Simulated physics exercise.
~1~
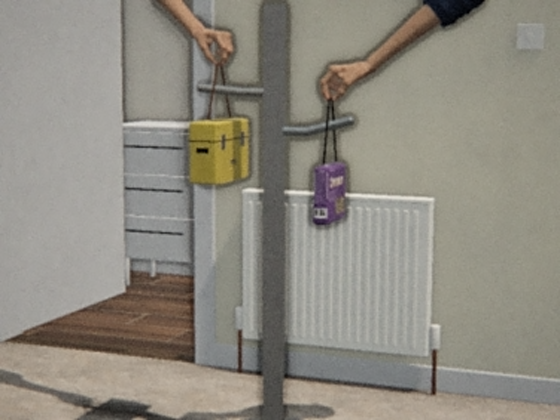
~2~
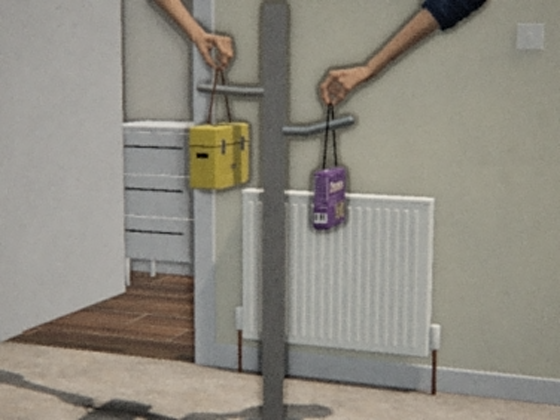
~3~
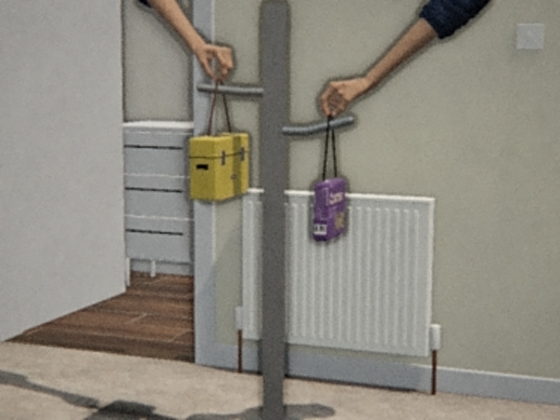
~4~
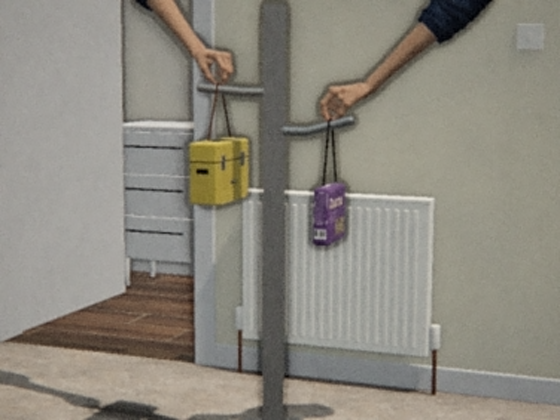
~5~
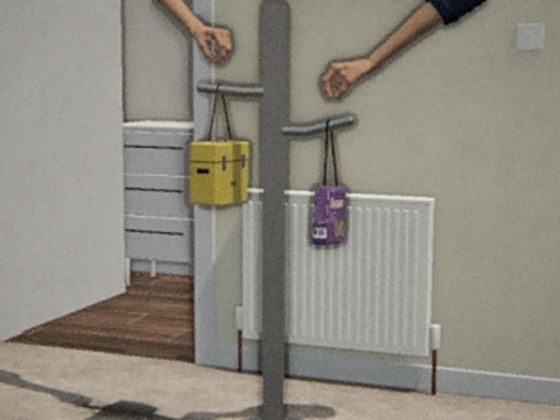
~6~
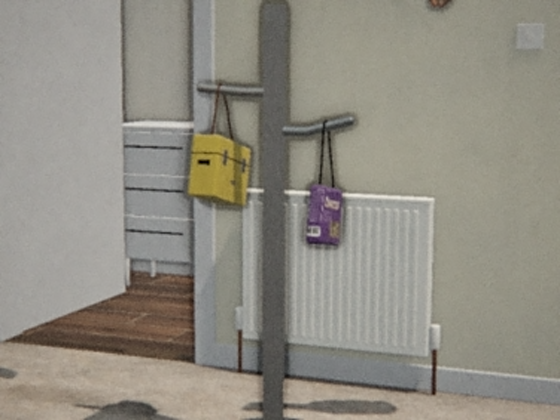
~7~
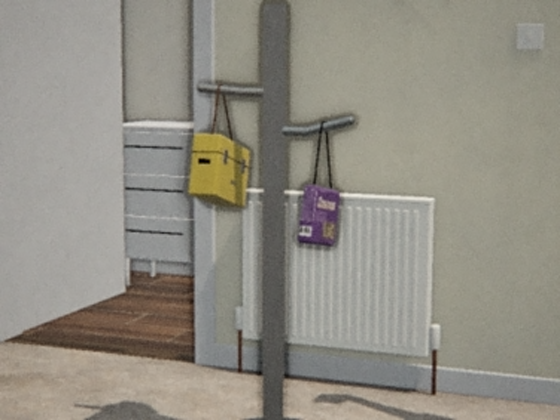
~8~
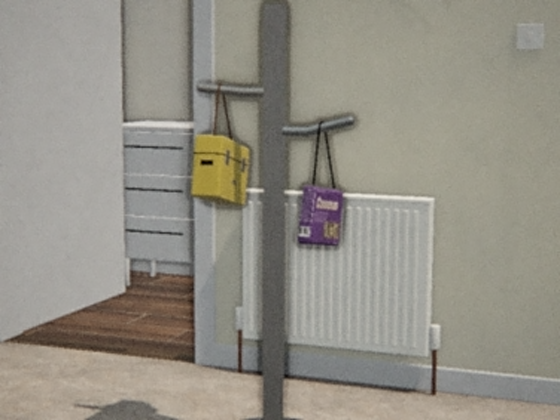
Two hands lowered a yellow case and a purple pouch by their loops onto the pegs of a grey coat stand, then let go and drew back. Both swung slightly to a lean and stayed hanging, the case on the left and the pouch on the right.
